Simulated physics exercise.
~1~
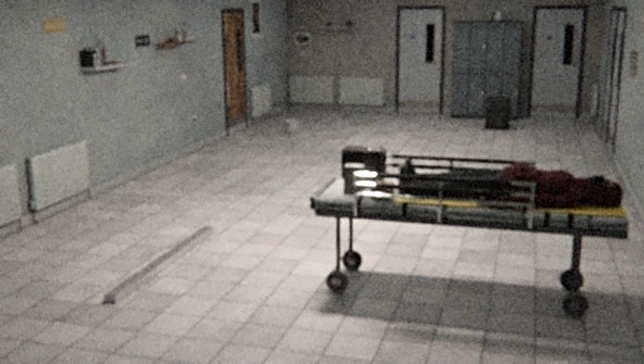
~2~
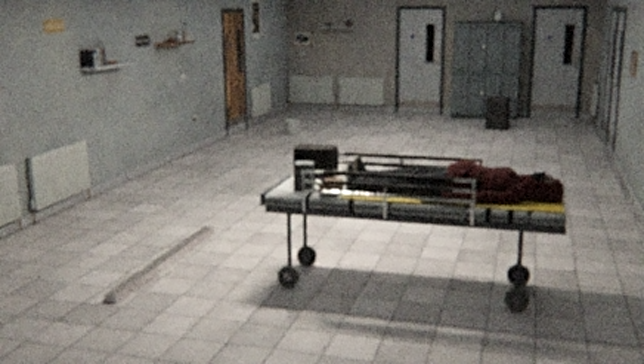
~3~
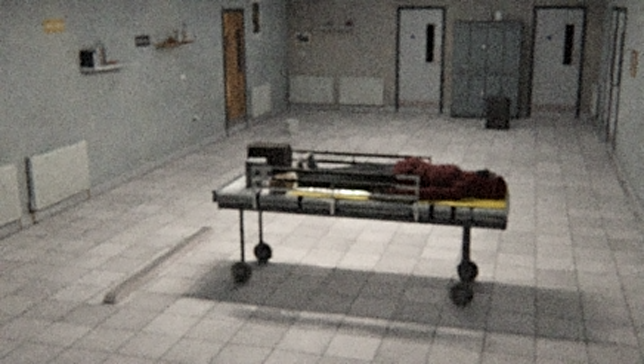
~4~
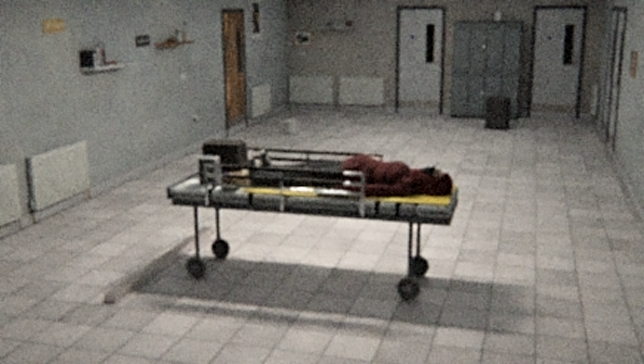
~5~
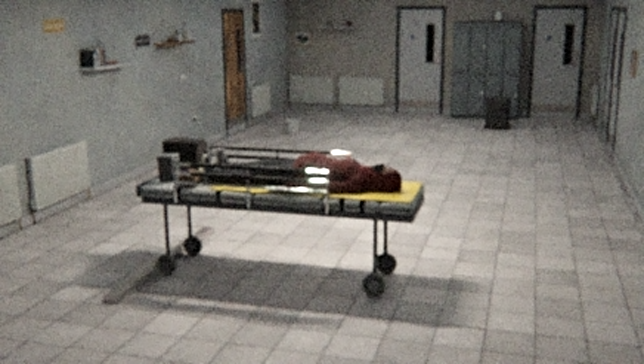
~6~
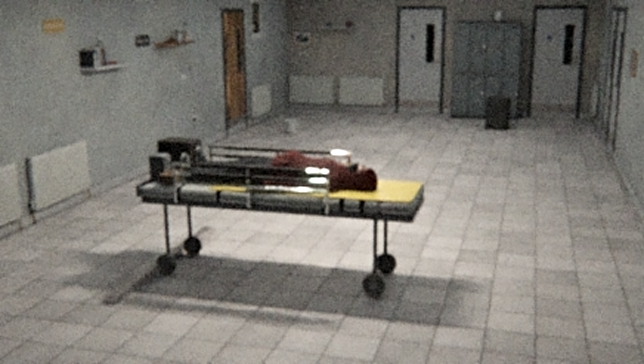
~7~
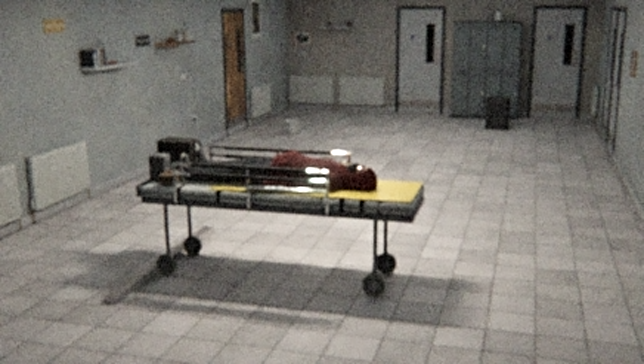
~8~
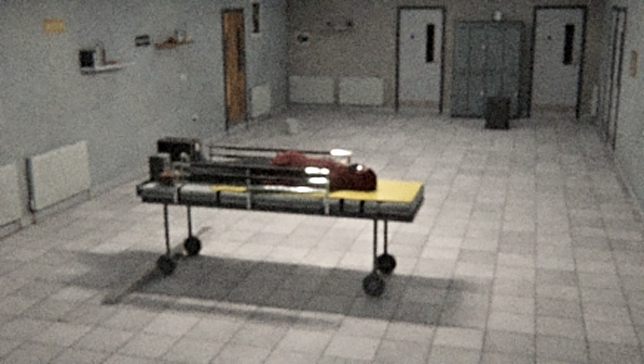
To begin with, a hospital trolley with side rails stands at the right of a dim, tiled room, carrying a person in dark red lying down and a dark boxy item at its left end. With nobody seen pushing it, the trolley rolls steadily left across the floor, its shadow sliding beneath it. It then stops abruptly, staying level, left of centre. The person slides a little further left along the bed, baring more yellow mattress at the right end. After that nothing shifts, and the person and the dark item remain aboard the motionless trolley.
